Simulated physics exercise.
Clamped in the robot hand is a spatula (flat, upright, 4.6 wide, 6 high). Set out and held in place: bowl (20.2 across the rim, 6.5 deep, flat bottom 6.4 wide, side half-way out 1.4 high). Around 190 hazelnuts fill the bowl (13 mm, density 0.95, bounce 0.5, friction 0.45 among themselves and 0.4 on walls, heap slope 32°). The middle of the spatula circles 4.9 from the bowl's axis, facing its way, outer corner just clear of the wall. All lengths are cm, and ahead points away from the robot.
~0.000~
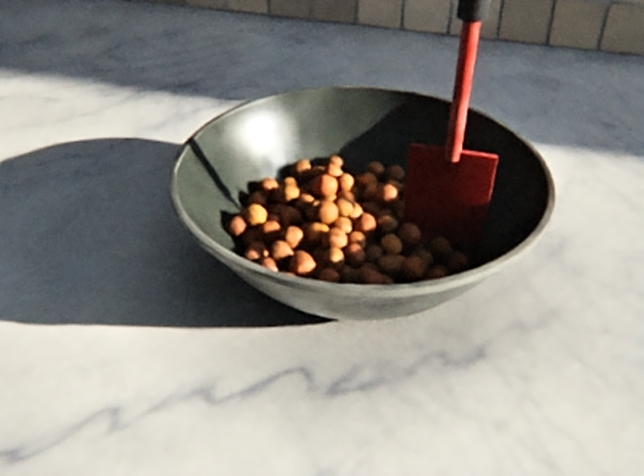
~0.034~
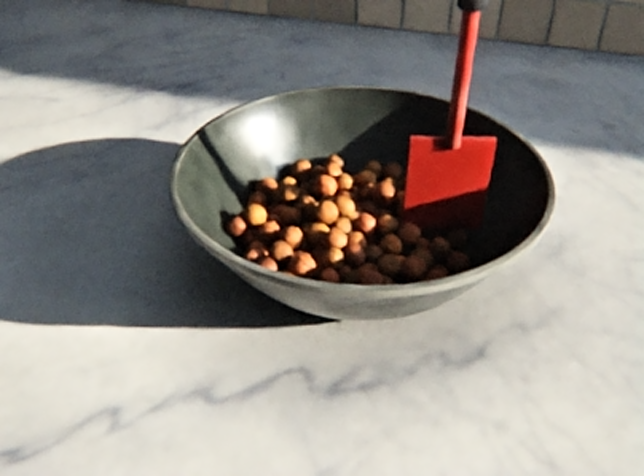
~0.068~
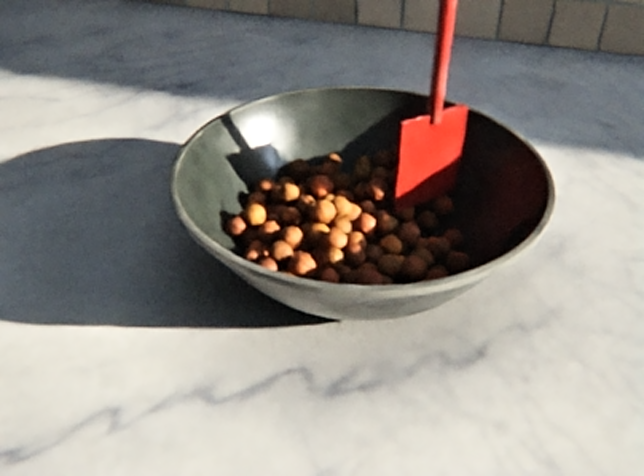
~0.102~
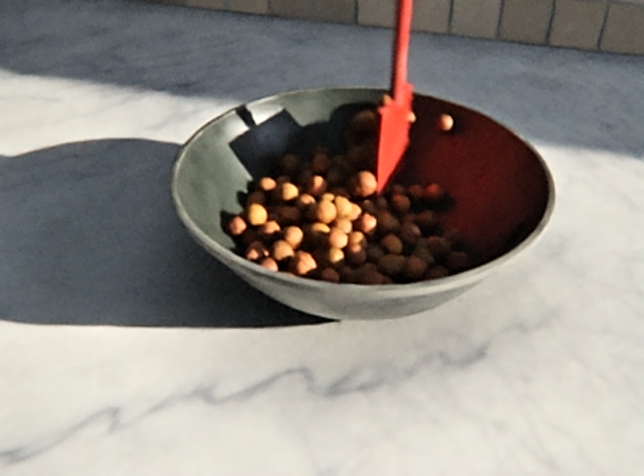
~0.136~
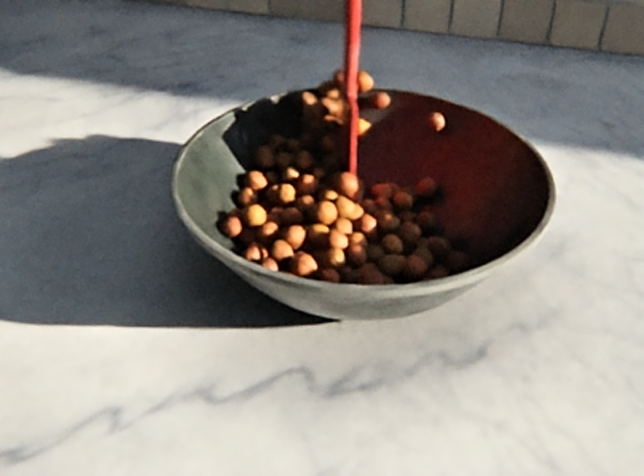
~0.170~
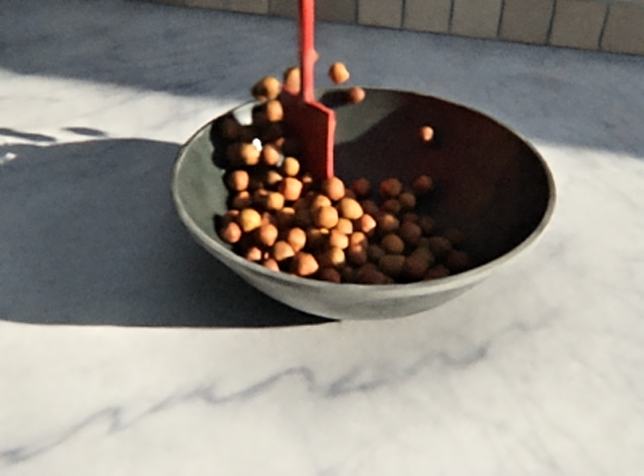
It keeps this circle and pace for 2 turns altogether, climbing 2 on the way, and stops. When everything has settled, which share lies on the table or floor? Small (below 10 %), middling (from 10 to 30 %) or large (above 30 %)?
Share on the table or floor: Middling (from 10 to 30 %).
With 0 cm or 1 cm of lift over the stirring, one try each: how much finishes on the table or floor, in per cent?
Some 35 and 25 per cent.
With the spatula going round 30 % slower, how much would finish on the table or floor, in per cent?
It would be near 0 per cent.
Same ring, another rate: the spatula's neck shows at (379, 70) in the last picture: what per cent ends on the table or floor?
About 5 per cent.
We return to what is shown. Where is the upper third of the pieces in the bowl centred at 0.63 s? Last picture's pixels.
At about (376, 229).
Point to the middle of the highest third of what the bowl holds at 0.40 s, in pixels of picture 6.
Near (450, 234).
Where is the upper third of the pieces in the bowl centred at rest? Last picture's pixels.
At about (372, 243).
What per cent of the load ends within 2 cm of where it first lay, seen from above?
About 45 per cent.
After 0.40 s, 8° round, highest piece 10 above the table; 168 in the bowl, 14 on the table or floor, 8 in flight or on the tool.
After 0.63 s, 230° round, highest piece 5 above the table; 162 in the bowl, 28 on the table or floor.
After 0.94 s, 0° round, highest piece 4 above the table; 162 in the bowl, 28 on the table or floor.
After 1.64 s, 0° round, highest piece 4 above the table; 162 in the bowl, 28 on the table or floor.
In the end, 162 in the bowl, 28 on the table or floor. That is 15 % on the table or floor.
